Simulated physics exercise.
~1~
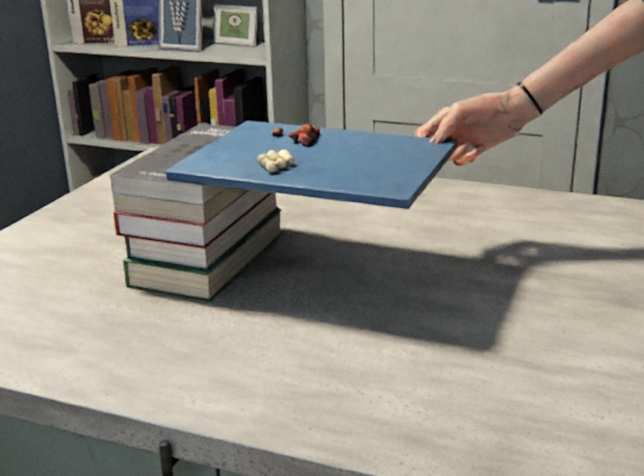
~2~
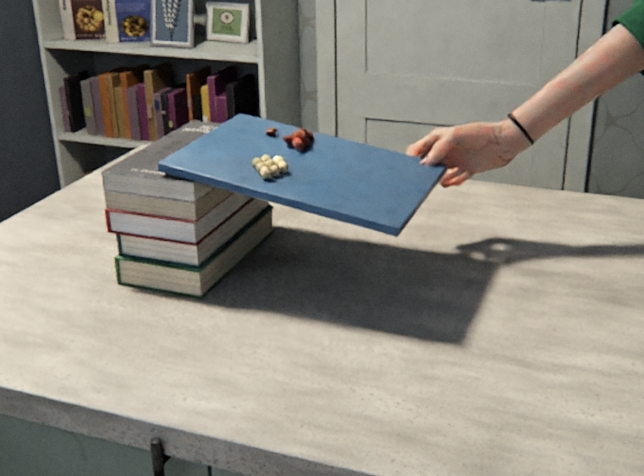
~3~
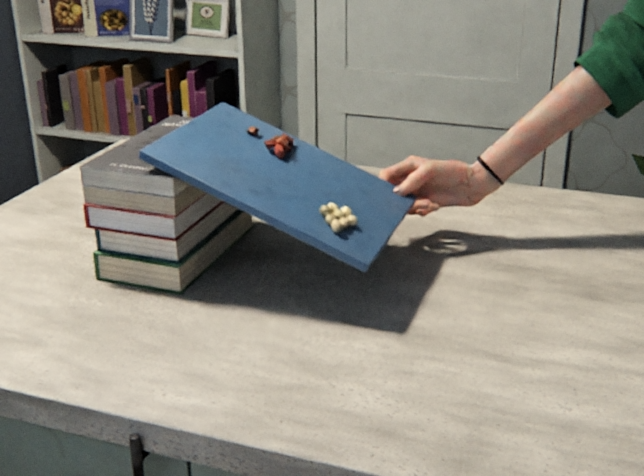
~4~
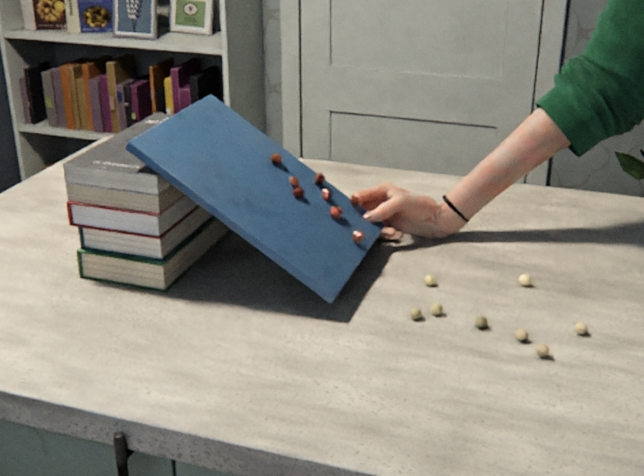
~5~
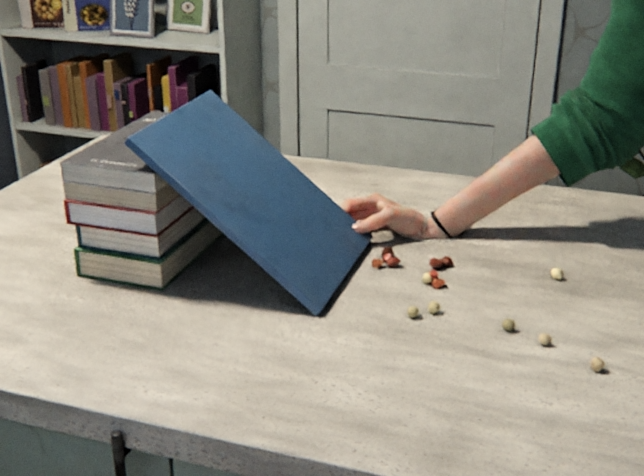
A hand lowers a blue board's end, spilling pale balls farther than the reddish pieces.
